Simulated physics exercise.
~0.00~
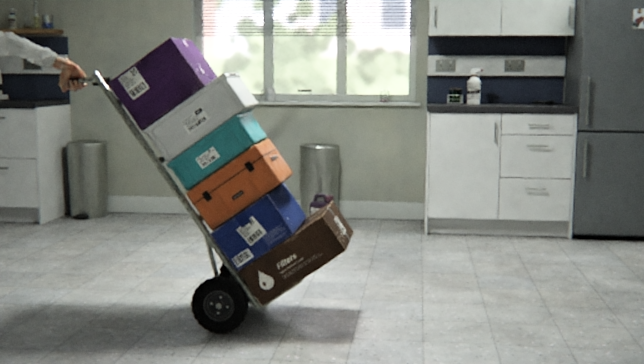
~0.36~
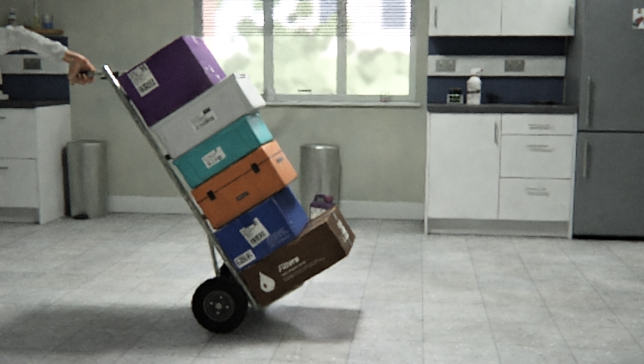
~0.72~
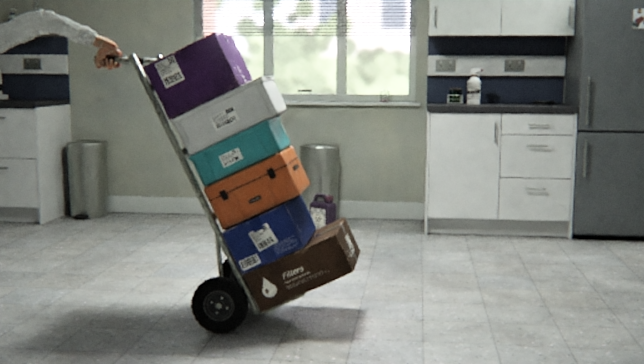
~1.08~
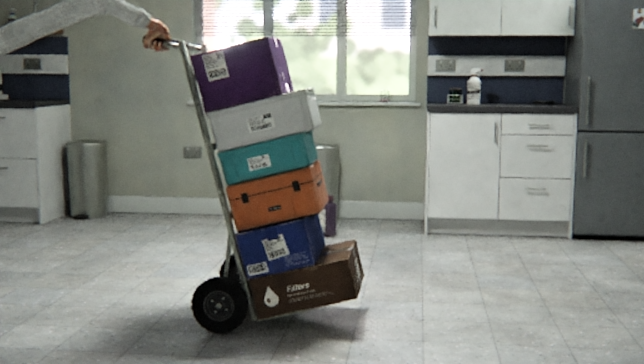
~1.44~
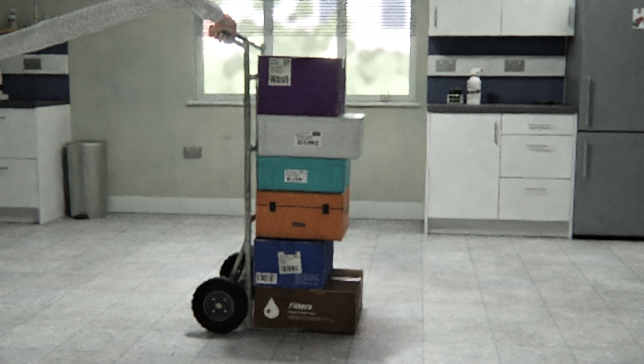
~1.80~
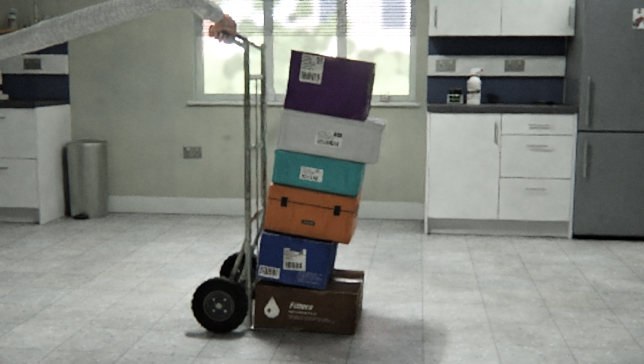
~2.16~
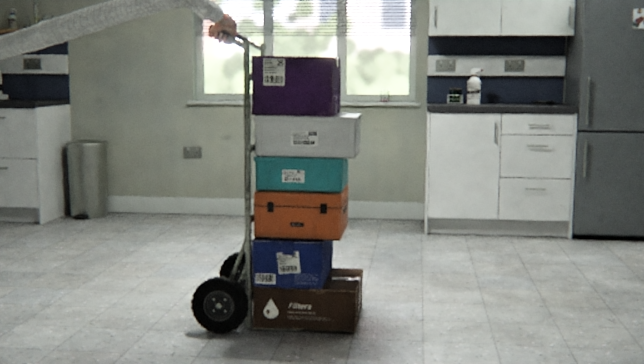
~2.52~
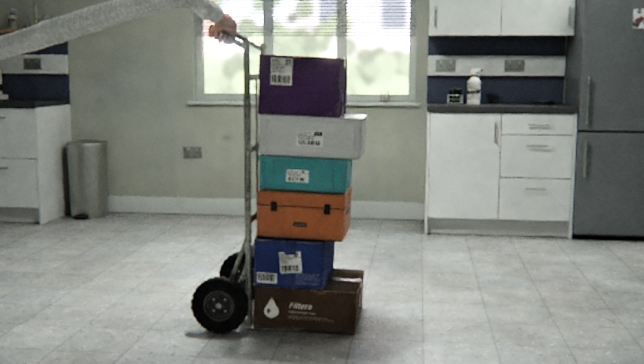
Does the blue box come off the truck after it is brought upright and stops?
No, the blue box tips a little with the stack but stays in its place on top of the brown box.
